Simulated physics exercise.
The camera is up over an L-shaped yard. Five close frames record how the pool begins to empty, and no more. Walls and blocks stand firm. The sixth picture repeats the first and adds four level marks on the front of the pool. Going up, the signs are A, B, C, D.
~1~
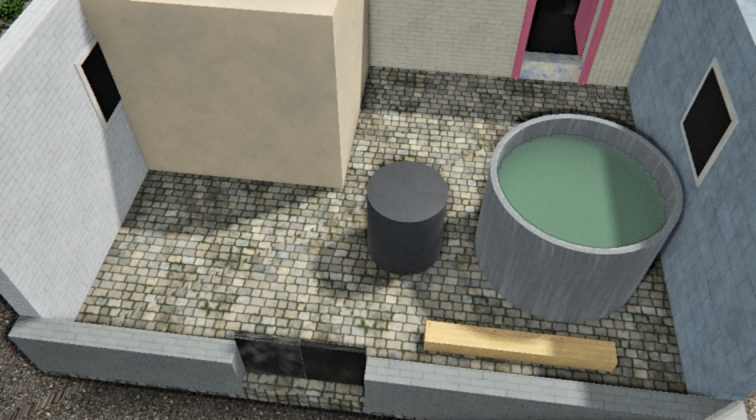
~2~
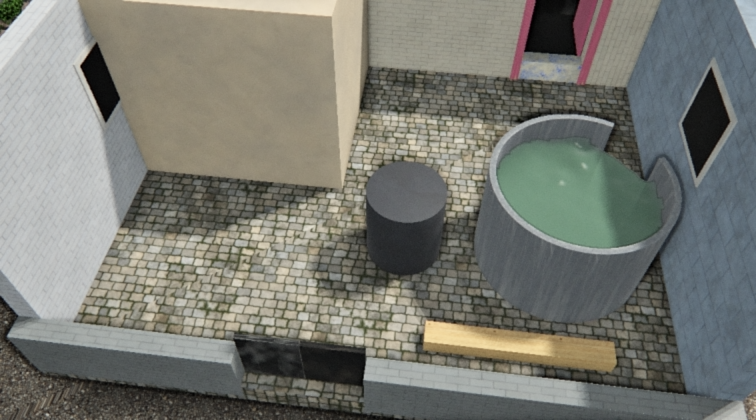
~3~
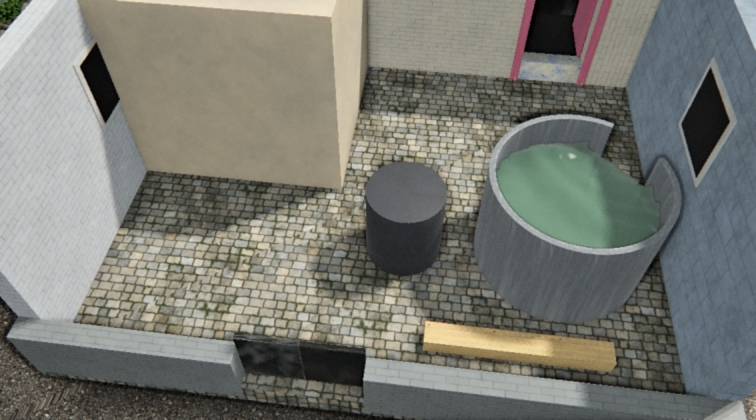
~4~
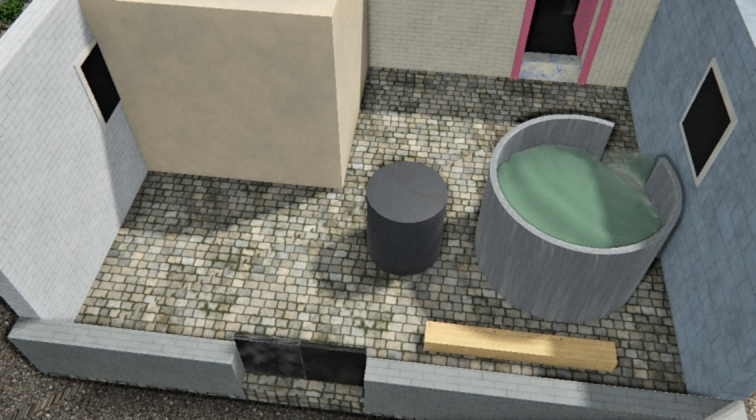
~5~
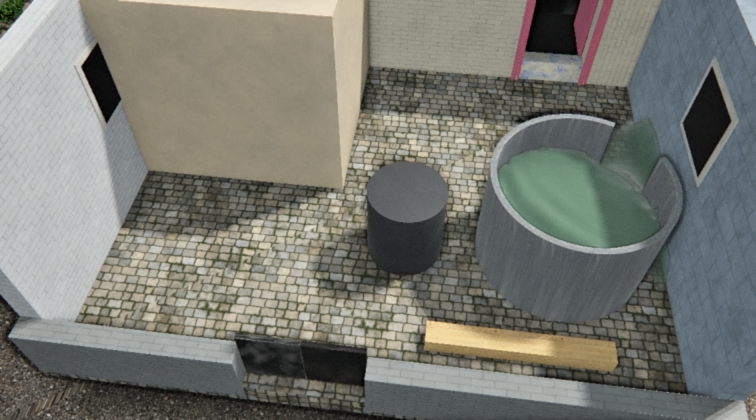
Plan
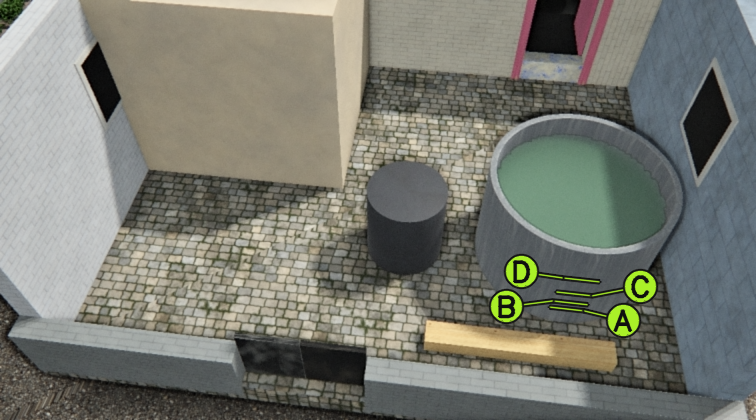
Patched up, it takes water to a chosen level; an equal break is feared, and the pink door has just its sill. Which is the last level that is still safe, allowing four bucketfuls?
D is the one.
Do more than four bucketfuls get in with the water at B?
No.
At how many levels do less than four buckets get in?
All of the four.
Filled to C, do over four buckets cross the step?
No, not at all.
On the marked copy, A at (567, 309); B at (570, 302); C at (574, 293); D at (580, 279); from the bottom up A, B, C, D.
With A, nothing gets over.
With B, nothing gets over.
With C, nothing gets over.
With D, a bucket or two gets in.
